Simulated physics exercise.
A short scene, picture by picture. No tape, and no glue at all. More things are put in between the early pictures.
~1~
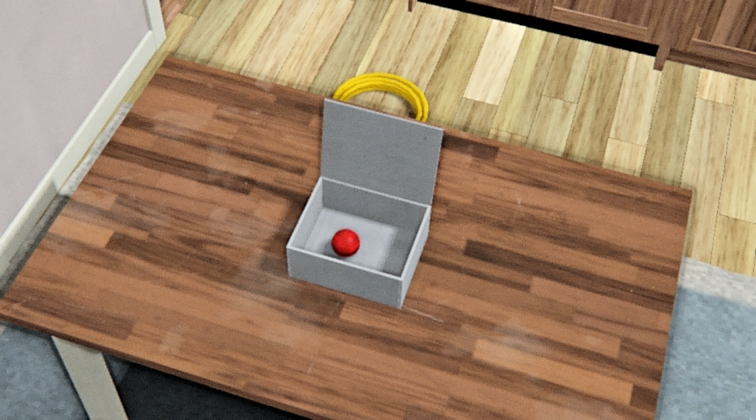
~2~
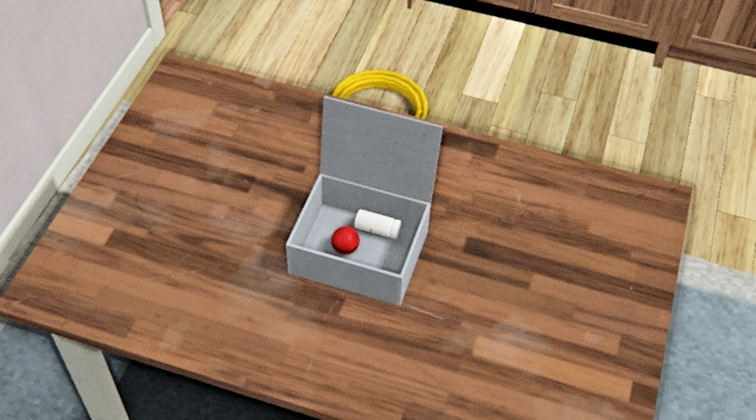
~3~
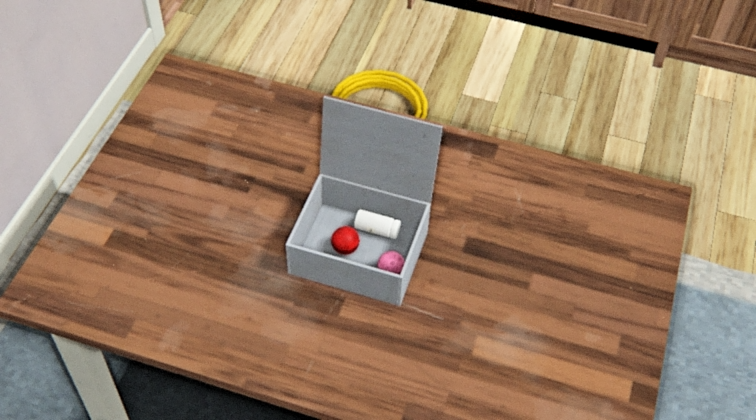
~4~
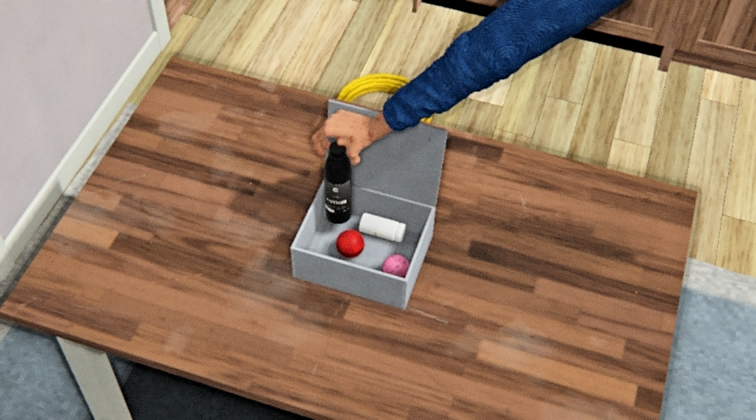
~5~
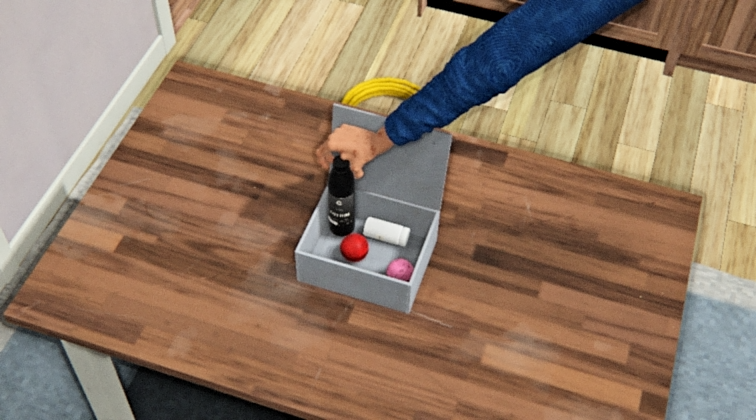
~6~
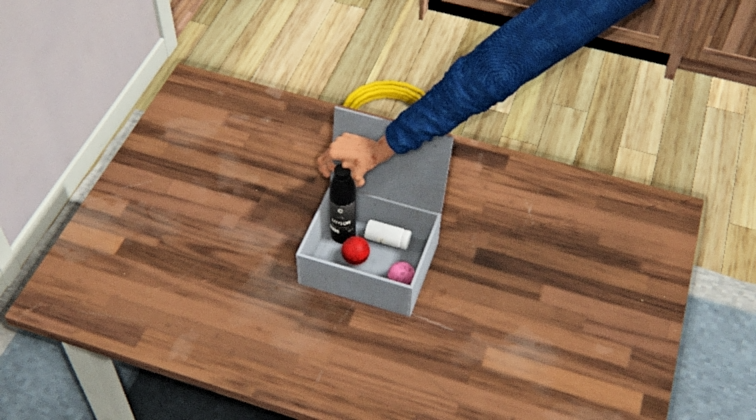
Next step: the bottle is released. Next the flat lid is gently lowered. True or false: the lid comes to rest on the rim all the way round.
False, it is held up.
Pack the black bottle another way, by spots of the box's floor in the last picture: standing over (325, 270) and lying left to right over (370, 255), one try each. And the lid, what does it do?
Try one: Lid stays raised; try two: Lid goes down.
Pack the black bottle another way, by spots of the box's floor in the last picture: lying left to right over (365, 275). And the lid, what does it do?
Put it in like that and the lid gets all the way down.
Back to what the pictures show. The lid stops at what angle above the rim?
About 16° above the rim.
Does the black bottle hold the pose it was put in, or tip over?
Simply put, it gets tilted.
Then, 1.30 s after the last picture, lid 78° above the rim.
Then, 1.90 s after the last picture, lid 45° above the rim; black bottle tipped 23° from how it was near (335, 218).
Then, 2.20 s after the last picture, lid 21° above the rim; black bottle tipped 51° from how it was near (325, 240).
At rest, lid 17° above the rim; tipped over in the box, black bottle; the other 3 in place. Seen from the same camera at the end, black bottle near (325, 240).
